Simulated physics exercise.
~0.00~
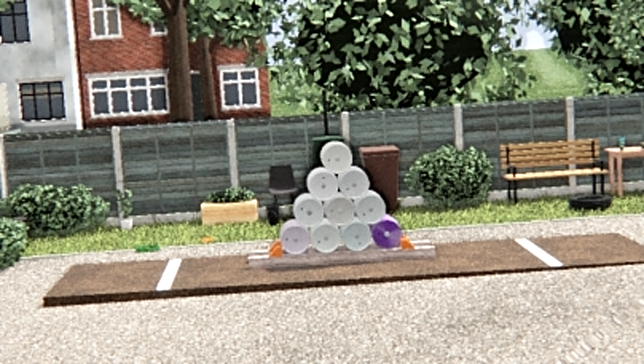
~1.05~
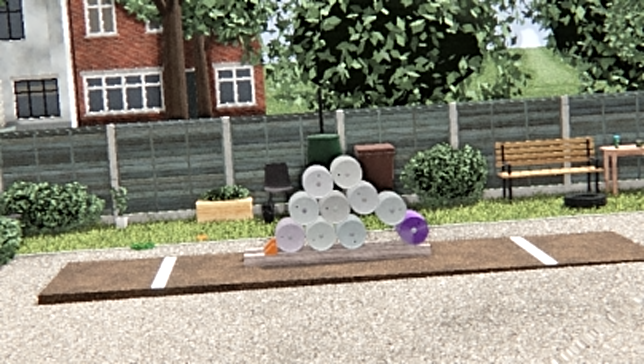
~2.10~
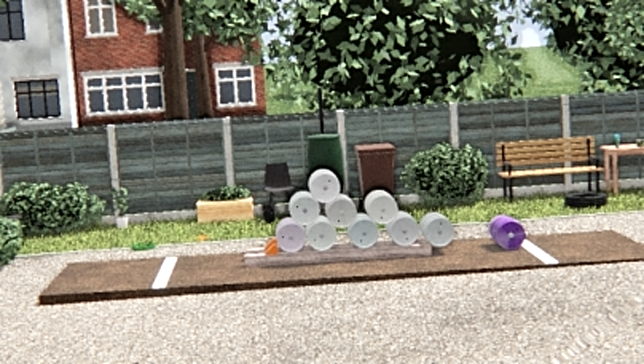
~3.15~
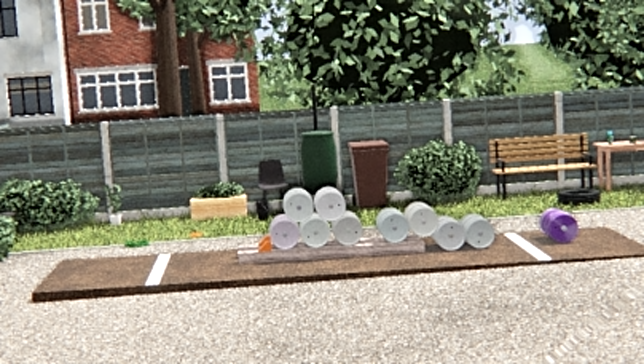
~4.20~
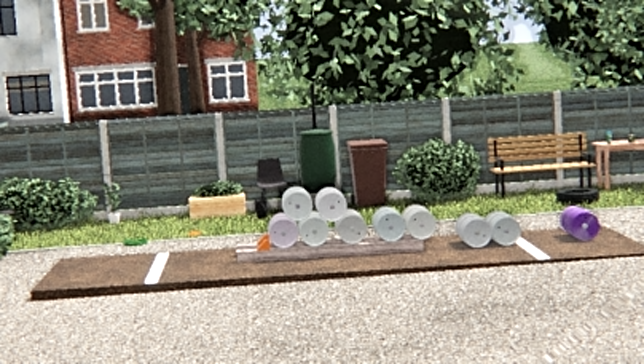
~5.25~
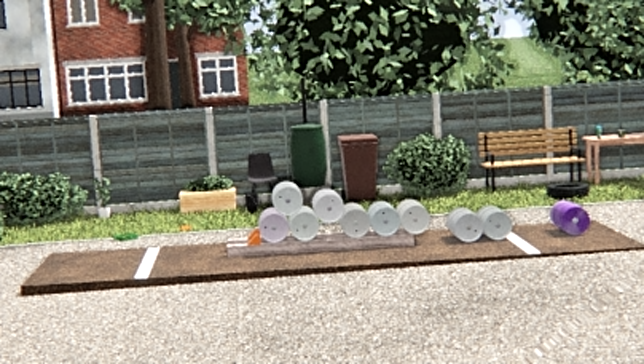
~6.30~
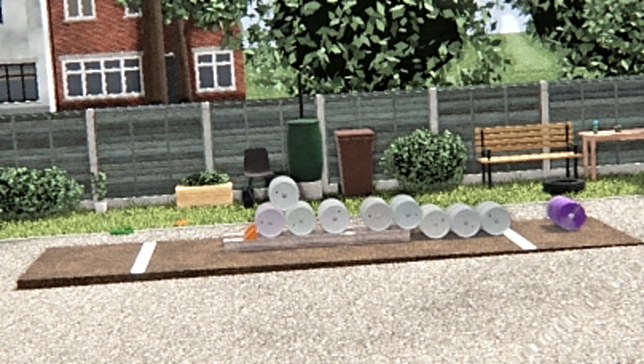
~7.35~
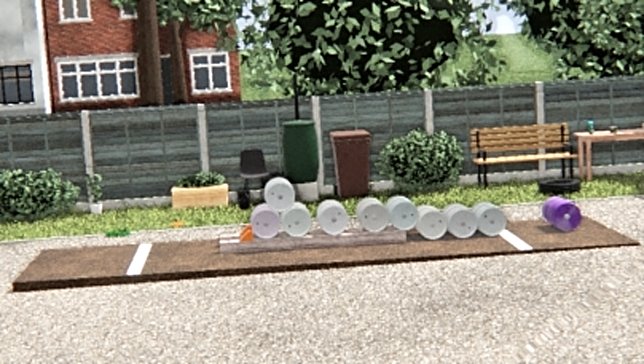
A pyramid of pale kegs with one purple keg at its lower right corner collapsed to the right, and the purple one rolled past the white line. Others tumbled after it, ending in a low row with one keg still perched on the left.
